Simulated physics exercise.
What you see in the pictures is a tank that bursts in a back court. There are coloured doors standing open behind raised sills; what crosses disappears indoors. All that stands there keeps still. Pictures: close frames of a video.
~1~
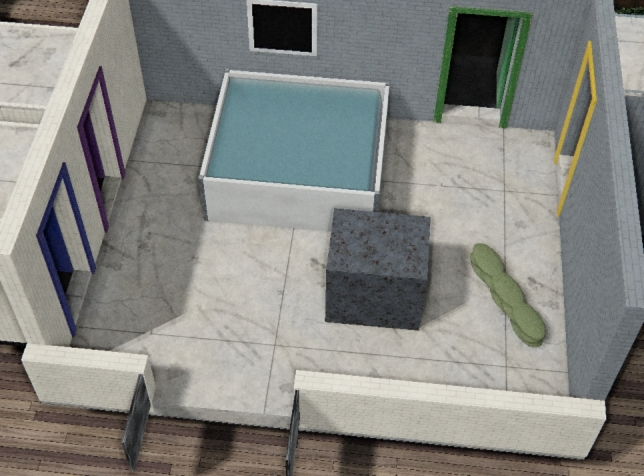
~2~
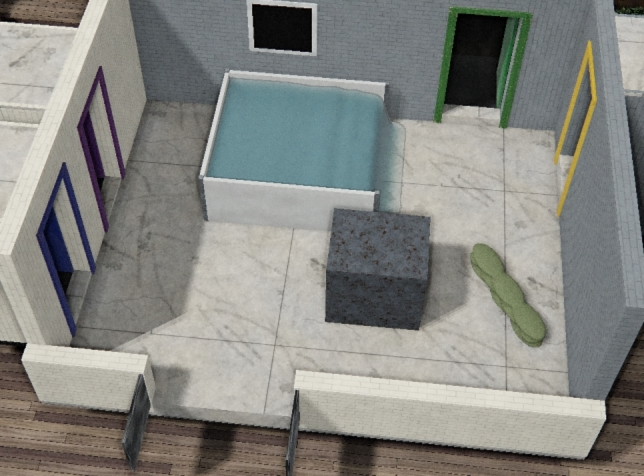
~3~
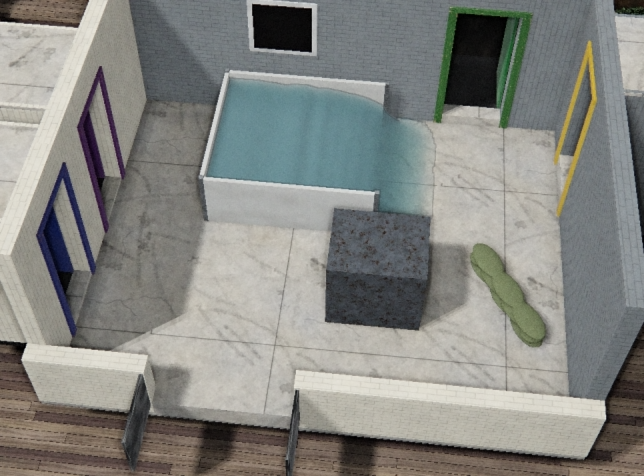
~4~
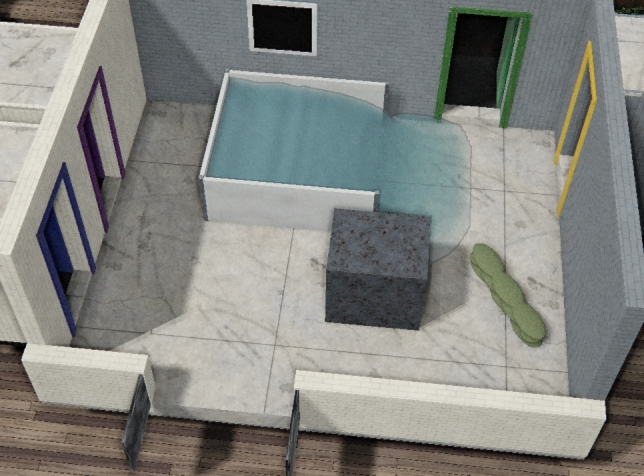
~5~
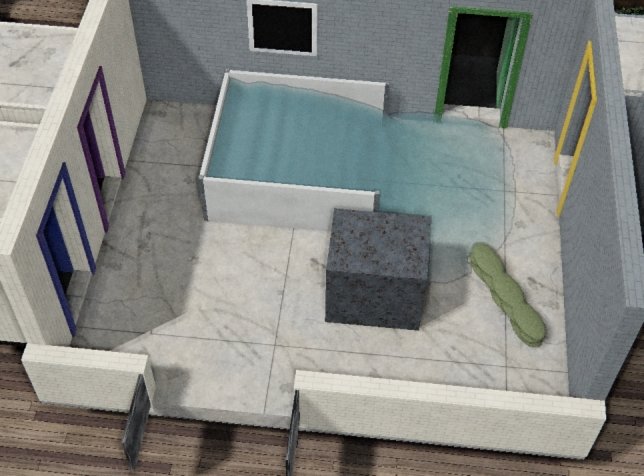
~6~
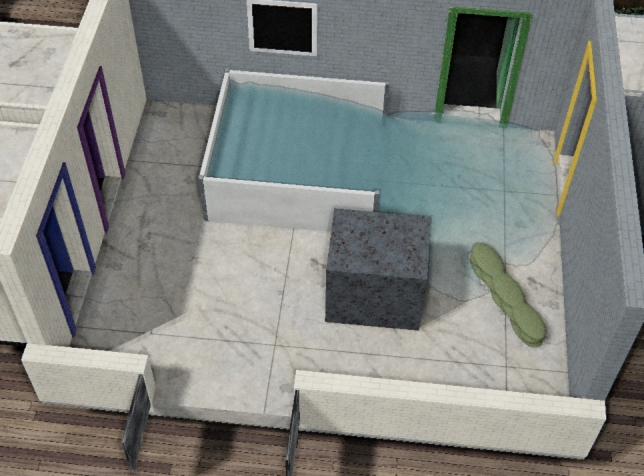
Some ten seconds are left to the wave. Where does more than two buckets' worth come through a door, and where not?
One by one: The purple door is going to overshoot the allowance; the blue door is going to overshoot the allowance; the green door is going to overshoot the allowance; the yellow door is going to overshoot the allowance.
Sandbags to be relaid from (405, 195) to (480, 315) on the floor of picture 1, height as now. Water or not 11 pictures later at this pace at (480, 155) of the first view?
There: Under water.
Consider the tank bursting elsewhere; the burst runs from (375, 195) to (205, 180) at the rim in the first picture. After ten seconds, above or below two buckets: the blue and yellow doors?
In that case the blue door overshoots, while the yellow door undershoots.
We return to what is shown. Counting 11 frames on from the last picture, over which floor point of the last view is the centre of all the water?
Somewhere near (411, 190).
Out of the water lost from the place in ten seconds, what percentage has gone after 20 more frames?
Roughly 55 percent.
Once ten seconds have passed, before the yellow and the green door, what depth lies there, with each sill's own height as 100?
Estimate, in order: 30 and 90 percent.
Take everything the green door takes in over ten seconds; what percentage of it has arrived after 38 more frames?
It should be near 100 percent of the ten-second total.
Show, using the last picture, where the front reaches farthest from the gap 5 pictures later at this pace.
I'd say around (529, 371).
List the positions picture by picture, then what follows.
The first frame shows still water in the open tank at (298, 133).
In the second frame, the front is at (387, 123), out from the gap at (378, 166).
In the third frame, water pours out at (378, 167) and has run to (418, 122).
In the fourth frame, the front is at a hidden place, out from the gap at (378, 168).
In the fifth frame, water pours out at (378, 169) and has run to (492, 128).
In the sixth frame, the front is at (534, 131), out from the gap at (378, 169).
A moment on, water covers 35 % of the floor; the purple door not reached, the blue door not reached, the green door under two buckets in, the yellow door far over two buckets in.
Next, water covers 40 % of the floor; the purple door not reached, the blue door not reached, the green door under two buckets in, the yellow door far over two buckets in.
Then, water covers 50 % of the floor; the purple door not reached, the blue door not reached, the green door far over two buckets in, the yellow door far over two buckets in.
Later, water covers 90 % of the floor; the purple door under two buckets in, the blue door over two buckets in, the green door far over two buckets in, the yellow door far over two buckets in.
In the end, water covers 95 % of the floor; the purple door over two buckets in, the blue door far over two buckets in, the green door far over two buckets in, the yellow door far over two buckets in.
